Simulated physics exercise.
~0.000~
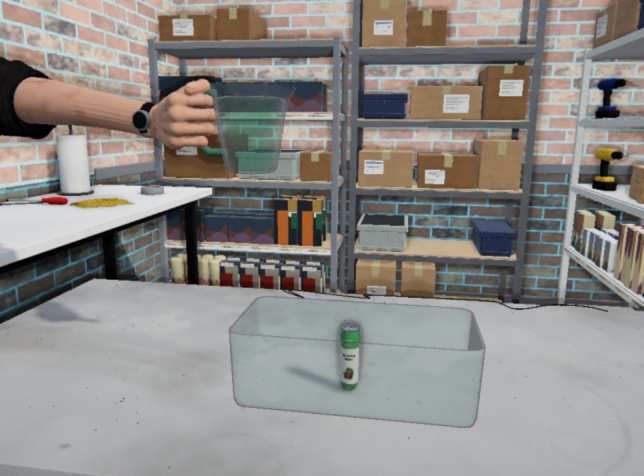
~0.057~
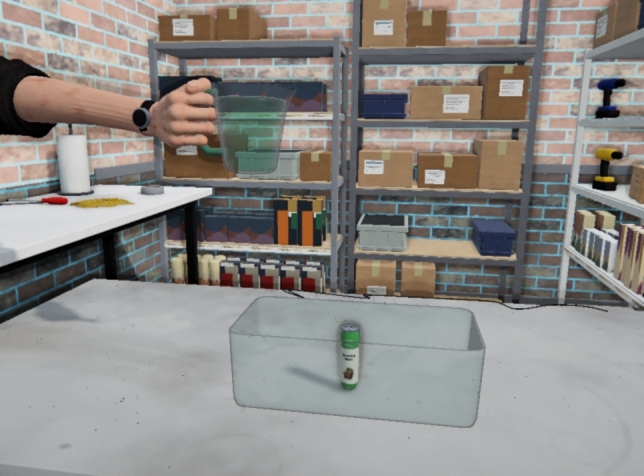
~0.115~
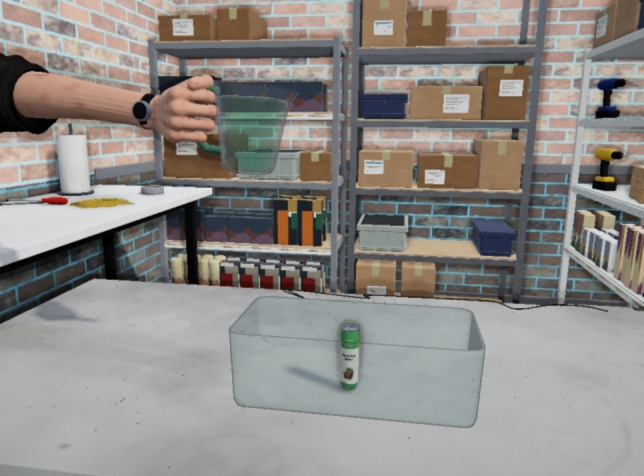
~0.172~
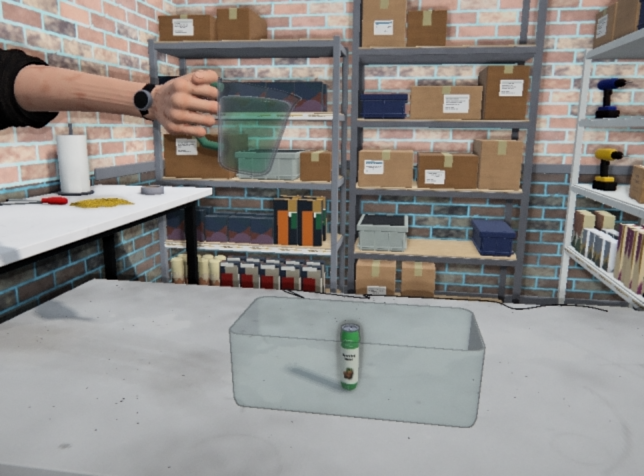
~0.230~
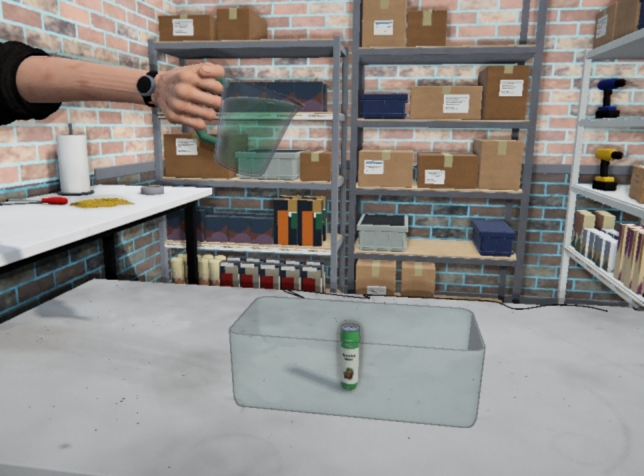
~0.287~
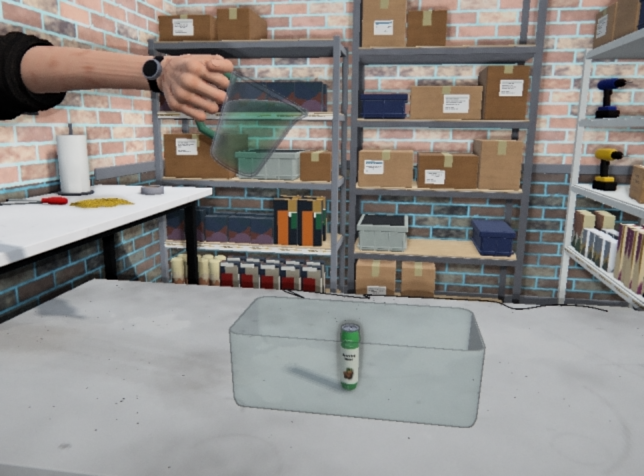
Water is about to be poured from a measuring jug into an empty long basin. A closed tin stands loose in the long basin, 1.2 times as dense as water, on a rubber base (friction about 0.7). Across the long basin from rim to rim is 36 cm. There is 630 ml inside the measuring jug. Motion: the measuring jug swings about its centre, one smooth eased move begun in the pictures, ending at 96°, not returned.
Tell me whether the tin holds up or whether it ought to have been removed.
Upright.
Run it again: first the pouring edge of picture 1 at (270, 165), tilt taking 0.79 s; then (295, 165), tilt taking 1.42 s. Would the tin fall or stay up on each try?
In the first try it comes down; in the second it comes down.
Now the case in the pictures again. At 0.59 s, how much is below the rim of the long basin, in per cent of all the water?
4 %, more or less.
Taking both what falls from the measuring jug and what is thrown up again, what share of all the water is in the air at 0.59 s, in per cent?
Near 34 per cent at that time.
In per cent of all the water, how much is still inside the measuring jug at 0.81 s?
Some 18 per cent.
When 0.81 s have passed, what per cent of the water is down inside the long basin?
The fraction sits near 46 in a hundred.
Then, 0.59 s in, the tilt is 81° and 61 per cent is still to pour; the tin stands where it began.
Then, 0.81 s in, the tilt is 96° and 18 per cent is still to pour; the tin stands where it began.
Then, 1.04 s in, the tilt is 96° and 3 per cent is still to pour; the tin stands where it began.
Then, 1.29 s in, the tilt is 96° and 0 per cent is still to pour; the tin stands where it began.
Finally, the tin stands where it began.
